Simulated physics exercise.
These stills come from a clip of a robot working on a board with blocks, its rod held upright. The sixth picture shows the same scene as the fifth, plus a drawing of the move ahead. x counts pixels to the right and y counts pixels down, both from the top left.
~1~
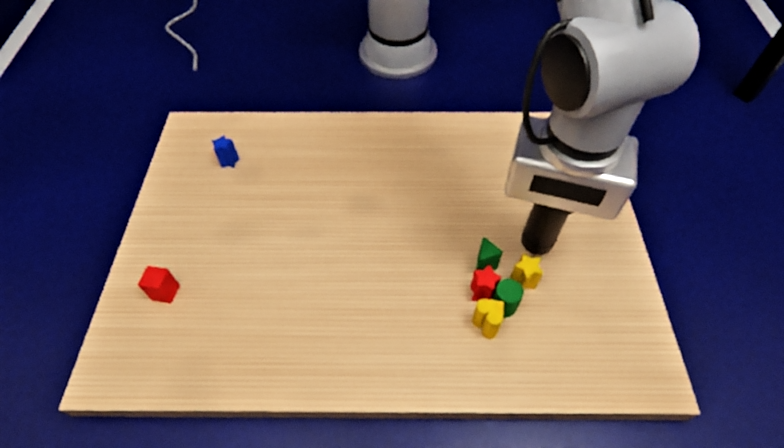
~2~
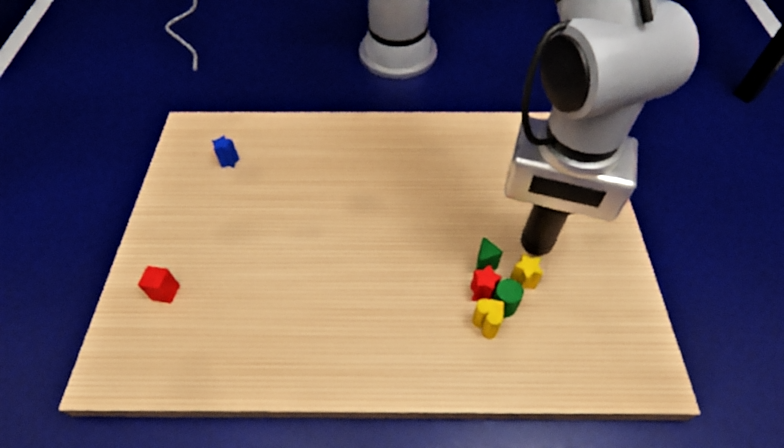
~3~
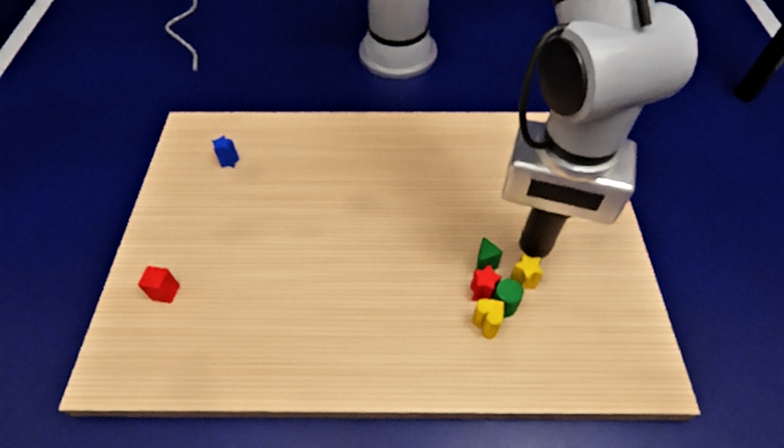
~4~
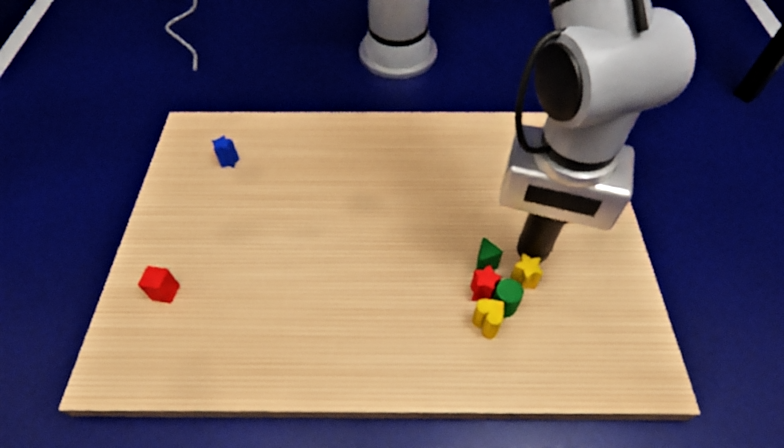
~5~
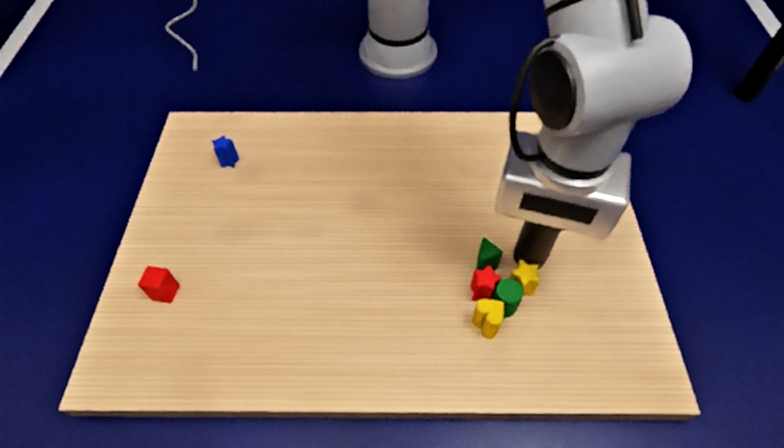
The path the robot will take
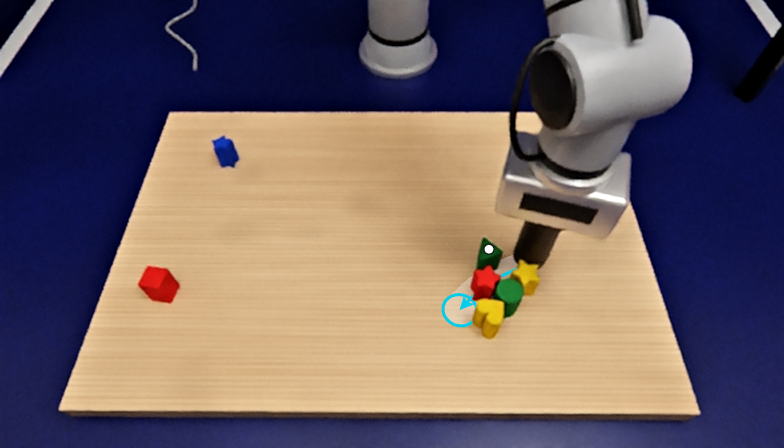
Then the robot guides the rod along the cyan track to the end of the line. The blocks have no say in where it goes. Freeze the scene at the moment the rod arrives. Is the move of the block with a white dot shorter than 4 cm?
Yes, that is what happens.
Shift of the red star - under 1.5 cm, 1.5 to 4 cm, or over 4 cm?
I'd go with over 4 cm for this block.
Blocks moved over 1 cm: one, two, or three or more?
Three or more blocks.
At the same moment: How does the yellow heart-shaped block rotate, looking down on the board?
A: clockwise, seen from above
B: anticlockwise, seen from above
Correct choice: A.
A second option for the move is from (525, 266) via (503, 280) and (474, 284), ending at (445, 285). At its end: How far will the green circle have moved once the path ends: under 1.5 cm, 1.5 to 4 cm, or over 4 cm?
Final distance: 1.5 to 4 cm.
Path on the board, from (525, 266) through (501, 276) and (479, 291) to (460, 310); the dot is on the green three-sided block.
On the path given first. One third of the way, rod at (504, 267); green three-sided block at (479, 249), turned 40° clockwise; yellow heart-shaped block at (489, 318), turned 40° clockwise; yellow star at (516, 284), turned 30° anticlockwise.
Two thirds of the way, rod at (481, 282); red star at (465, 293); green three-sided block at (472, 252), turned 95° clockwise; yellow heart-shaped block at (488, 322), turned 55° clockwise; yellow star at (508, 291), turned 70° anticlockwise.
At the end, rod at (462, 302); red star at (444, 313); green three-sided block at (472, 252), turned 95° clockwise; yellow heart-shaped block at (488, 322), turned 55° clockwise; yellow star at (507, 290), turned 80° anticlockwise.
